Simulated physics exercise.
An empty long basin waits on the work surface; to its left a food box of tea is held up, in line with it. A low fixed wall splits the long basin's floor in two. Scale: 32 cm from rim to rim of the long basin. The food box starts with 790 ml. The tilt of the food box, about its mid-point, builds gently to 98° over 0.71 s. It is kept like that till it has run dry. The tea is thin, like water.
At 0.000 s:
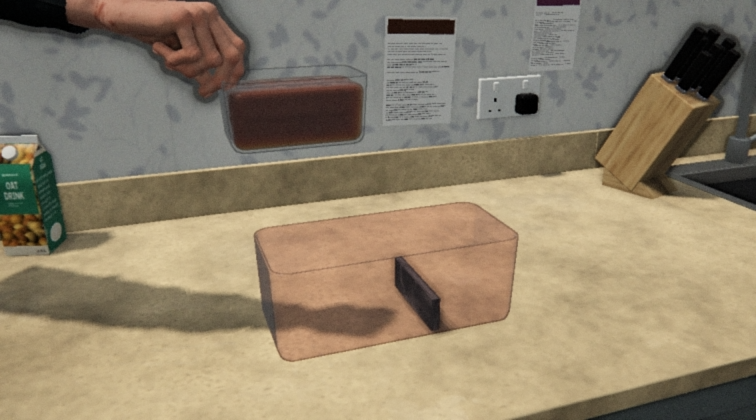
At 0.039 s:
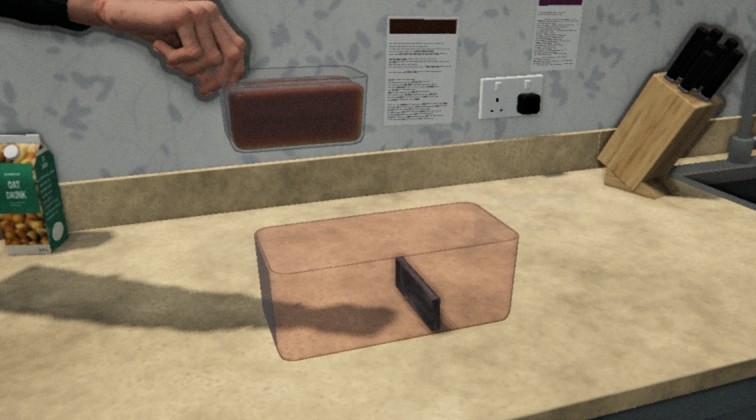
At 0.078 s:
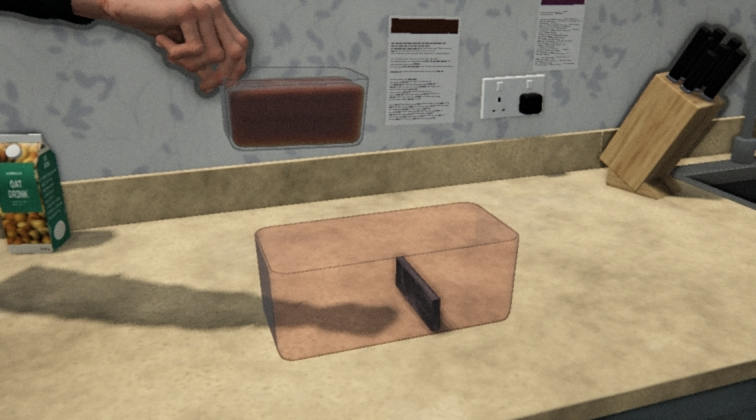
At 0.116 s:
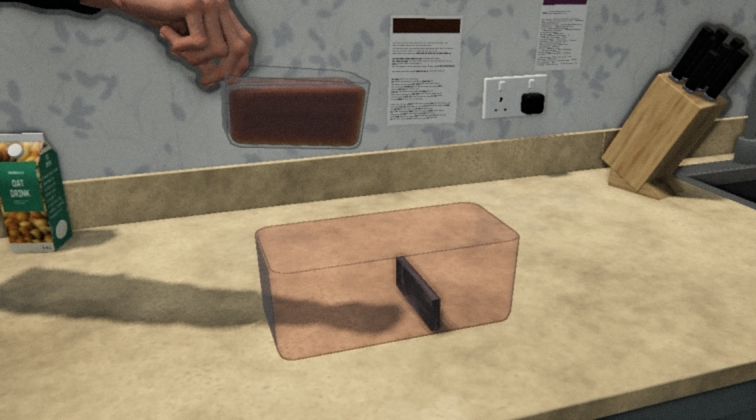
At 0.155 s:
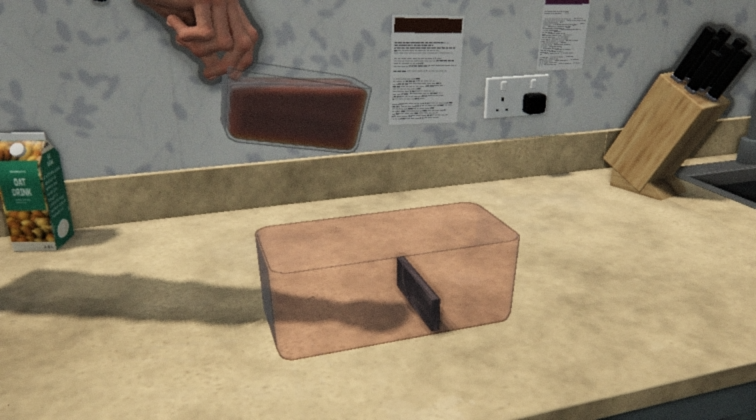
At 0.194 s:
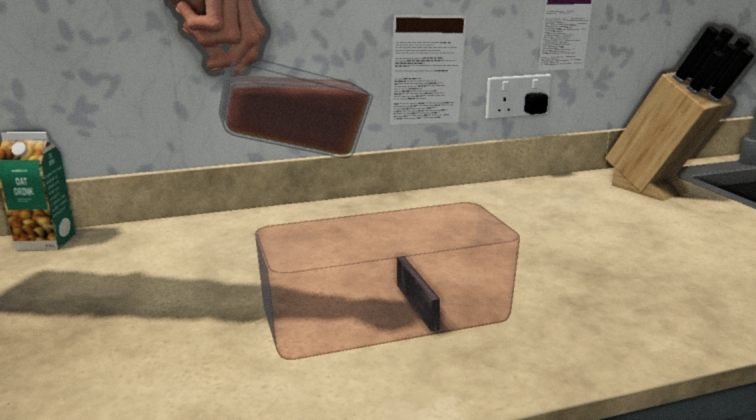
In the video, a hand holds a clear box of reddish-brown liquid above and left of a translucent pinkish basin on a kitchen counter, then gradually turns, tilting the box gently down to the right while the basin stays still.
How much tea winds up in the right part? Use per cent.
About 45 per cent.
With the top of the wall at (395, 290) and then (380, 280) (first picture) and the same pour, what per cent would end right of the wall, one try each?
First 60, then 75 per cent.
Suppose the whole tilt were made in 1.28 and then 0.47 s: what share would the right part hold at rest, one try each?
In turn about 60 and 30 per cent.
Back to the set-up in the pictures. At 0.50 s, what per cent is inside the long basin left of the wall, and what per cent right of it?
Some 3 per cent left and 9 right.
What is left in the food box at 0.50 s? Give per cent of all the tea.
Some 38 per cent.
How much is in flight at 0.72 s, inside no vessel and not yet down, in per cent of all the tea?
Some 8 per cent.
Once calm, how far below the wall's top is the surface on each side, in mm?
Some 32 mm on the left and 22 mm on the right.
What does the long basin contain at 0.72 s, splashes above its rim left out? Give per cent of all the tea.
About 80 per cent.
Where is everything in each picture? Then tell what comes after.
In the first picture, tilt 0°; pouring edge (357, 72); surface from (223, 88) to (354, 80); the long basin's rim runs from (262, 253) to (495, 219); the wall's top is at (416, 277).
In the second picture, tilt 1°; pouring edge (358, 73); surface from (224, 88) to (354, 81).
In the third picture, tilt 3°; pouring edge (359, 75); surface from (225, 87) to (355, 81).
In the fourth picture, tilt 6°; pouring edge (361, 79); surface from (225, 85) to (357, 83).
In the fifth picture, tilt 11°; pouring edge (362, 85); surface from (226, 84) to (359, 84).
In the sixth picture, tilt 17°; pouring edge (364, 92); surface from (228, 84) to (362, 86); 1 per cent is over the edge.
Then, 0.50 s in, the tilt is 78° and 37 per cent is still to pour, 3 is left of the wall and 9 right of it.
Then, 0.72 s in, the tilt is 98° and 7 per cent is still to pour, 31 is left of the wall and 49 right of it.
Then, 0.96 s in, the tilt is 98° and 1 per cent is still to pour, 44 is left of the wall and 44 right of it.
Then, 1.21 s in, the tilt is 98° and 0 per cent is still to pour, 48 is left of the wall and 45 right of it.
Finally, 48 per cent lies left of the wall, 45 right of it and 7 outside.
